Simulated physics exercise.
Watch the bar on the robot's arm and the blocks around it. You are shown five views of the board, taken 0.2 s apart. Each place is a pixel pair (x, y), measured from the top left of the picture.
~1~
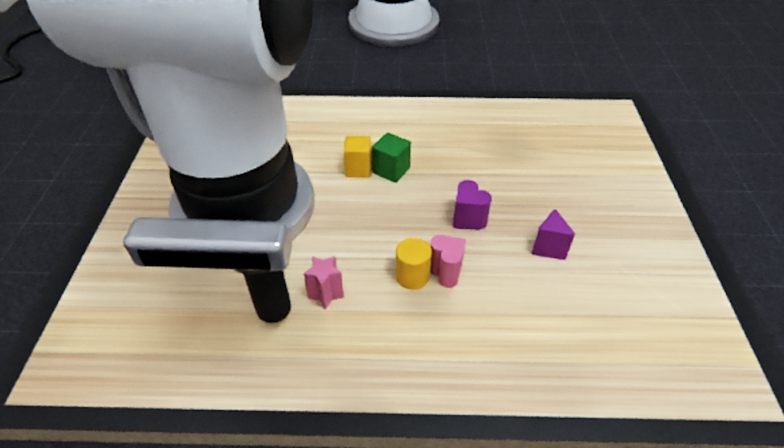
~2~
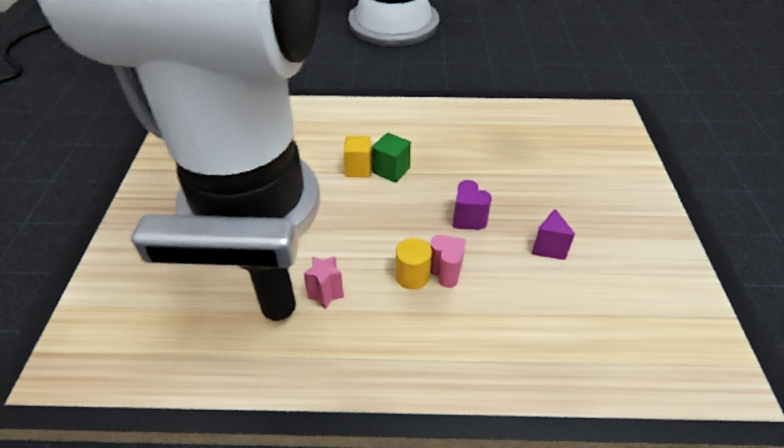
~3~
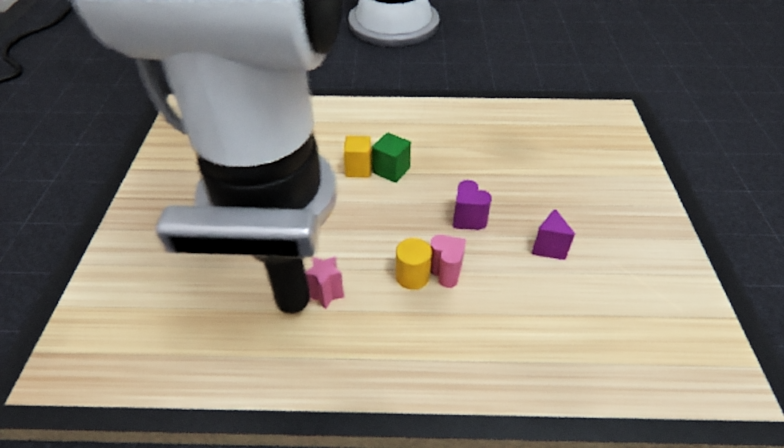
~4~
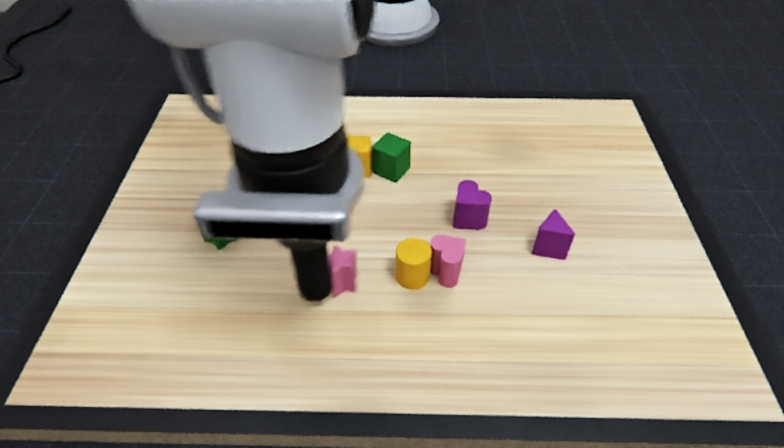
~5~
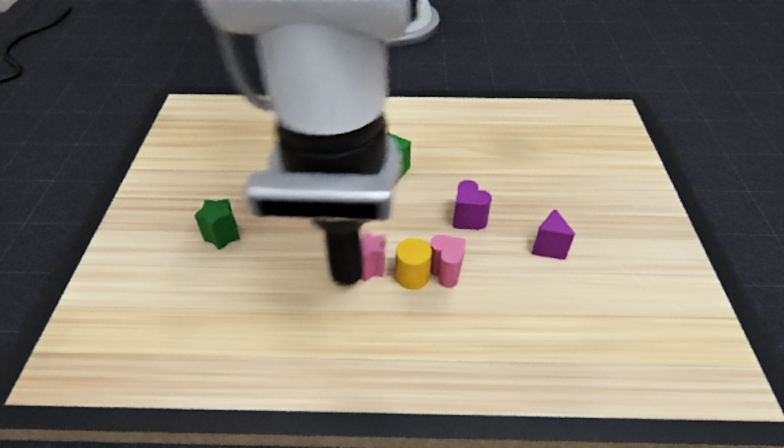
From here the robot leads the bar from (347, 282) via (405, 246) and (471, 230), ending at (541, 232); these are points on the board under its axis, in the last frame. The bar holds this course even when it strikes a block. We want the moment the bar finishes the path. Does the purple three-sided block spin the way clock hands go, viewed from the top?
Yes, I think so.
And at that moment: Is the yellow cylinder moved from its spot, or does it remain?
In the end it has not been moved.
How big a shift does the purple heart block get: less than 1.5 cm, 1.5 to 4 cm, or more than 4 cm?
The answer is over 4 cm.
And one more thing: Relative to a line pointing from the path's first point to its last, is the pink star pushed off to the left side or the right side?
It is pushed towards the left-hand side.
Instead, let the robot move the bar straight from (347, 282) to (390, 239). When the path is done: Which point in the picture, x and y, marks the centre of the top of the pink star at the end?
At pixel (419, 215).
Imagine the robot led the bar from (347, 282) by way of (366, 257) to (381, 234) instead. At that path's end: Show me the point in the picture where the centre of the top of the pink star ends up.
Its top middle is near (404, 221).
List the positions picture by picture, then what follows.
The first frame shows bar's lower end (274, 310); pink star (323, 268); yellow cylinder (414, 251); purple heart block (472, 193); purple three-sided block (557, 223).
The second frame shows bar (279, 308); blocks still.
The third frame shows bar (293, 300); blocks still.
The fourth frame shows bar (316, 289); pink star (339, 258).
The fifth frame shows bar (346, 274); pink star (370, 243); yellow cylinder (414, 251); purple heart block (472, 193); purple three-sided block (557, 223).
The first path, step by step. One third of the way, bar (406, 238); pink star (429, 208).
Two thirds of the way, bar (473, 222); pink star (488, 188), turned 20° anticlockwise; purple heart block (509, 176), turned 20° anticlockwise.
At the end, bar (543, 225); pink star (514, 187), turned 75° anticlockwise; yellow cylinder still; purple heart block (519, 166), turned 50° anticlockwise; purple three-sided block (563, 226), turned 25° clockwise.
